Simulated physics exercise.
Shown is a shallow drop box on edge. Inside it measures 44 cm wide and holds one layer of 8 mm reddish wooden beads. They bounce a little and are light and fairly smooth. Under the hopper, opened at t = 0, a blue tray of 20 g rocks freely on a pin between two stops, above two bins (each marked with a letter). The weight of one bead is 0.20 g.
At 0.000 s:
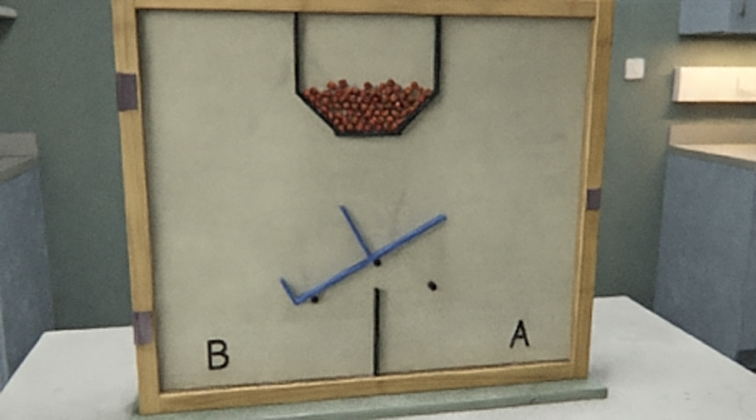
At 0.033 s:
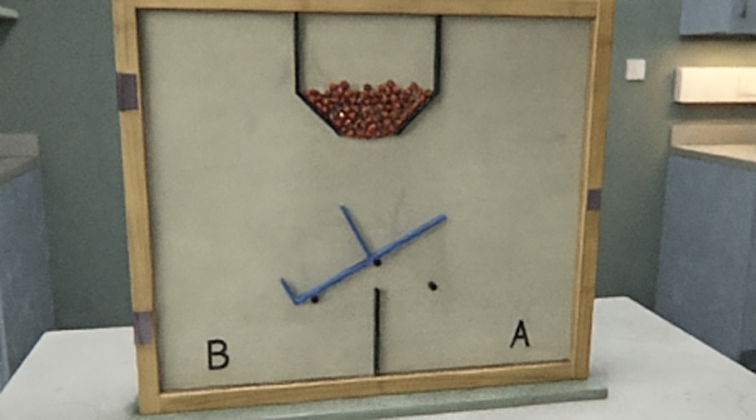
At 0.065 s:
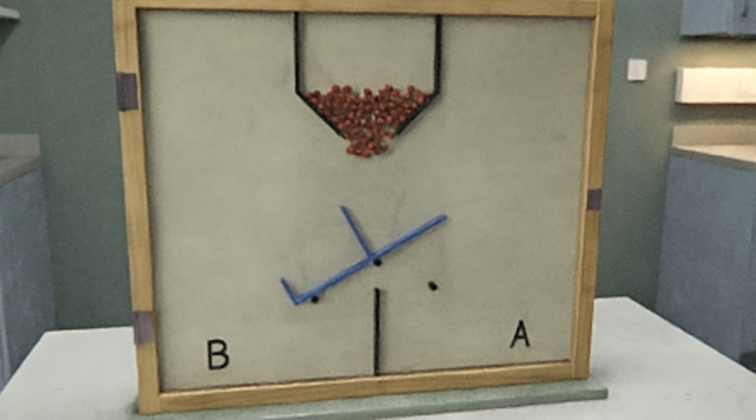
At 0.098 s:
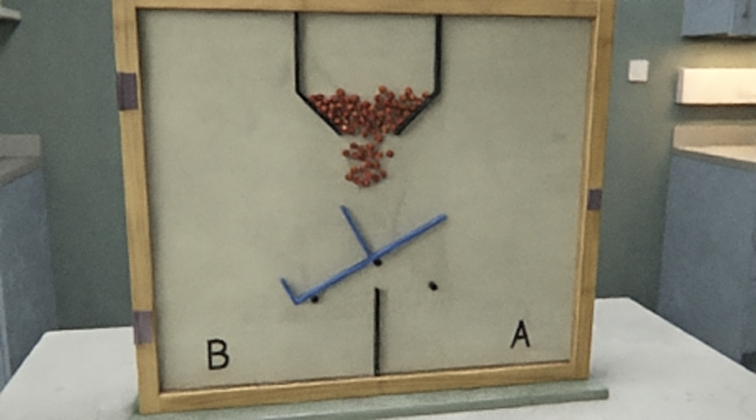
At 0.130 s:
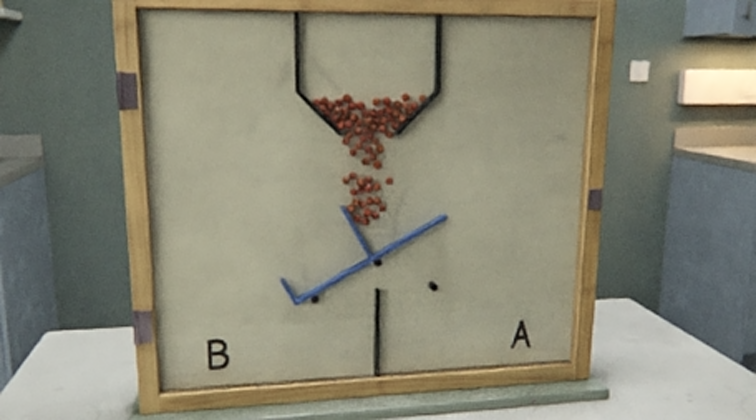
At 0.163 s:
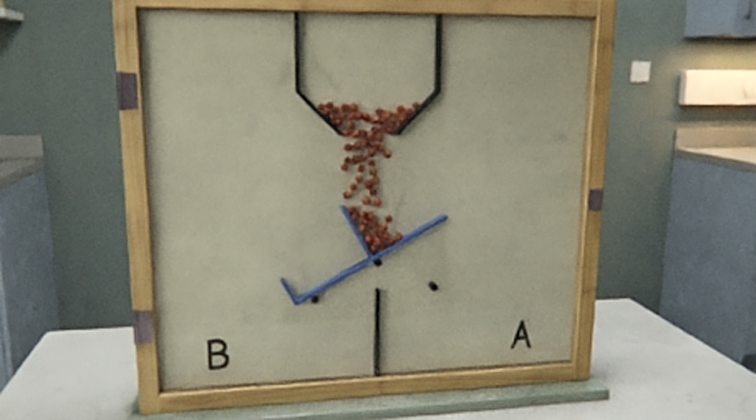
Reddish beads pour from the opened bottom of a hopper in an upright wood-framed box, dropping in a loose stream onto the tilted blue tray below and piling against the right side of its upright wall while the tray stays still.
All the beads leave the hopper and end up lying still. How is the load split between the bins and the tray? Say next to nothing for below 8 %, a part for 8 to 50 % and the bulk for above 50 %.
Bin A: Tiny share; bin B: Tiny share; tray: Majority share.
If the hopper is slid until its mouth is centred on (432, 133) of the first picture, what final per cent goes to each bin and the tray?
Bin A 100, bin B 0, tray 0.
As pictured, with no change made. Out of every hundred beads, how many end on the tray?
Around 95 %.
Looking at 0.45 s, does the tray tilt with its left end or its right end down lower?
Left.
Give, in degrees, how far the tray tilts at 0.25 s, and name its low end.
Tilt: Approx. 30°; low end: Left.
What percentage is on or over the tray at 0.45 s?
Some 95 percent.
By 0.25 s 85 % have left the hopper; tray left end down 29°; on or over it 85 %, past it to the left 0 %, to the right 0 %.
By 0.45 s 100 % have left the hopper; tray left end down 29°; on or over it 95 %, past it to the left 0 %, to the right 0 %.
By 0.80 s 100 % have left the hopper; tray left end down 29°; on or over it 95 %, past it to the left 5 %, to the right 0 %.
In the end, by 1.7 s, bin A 0 %, bin B 5 %, tray 95 %; tray left end down 29°.
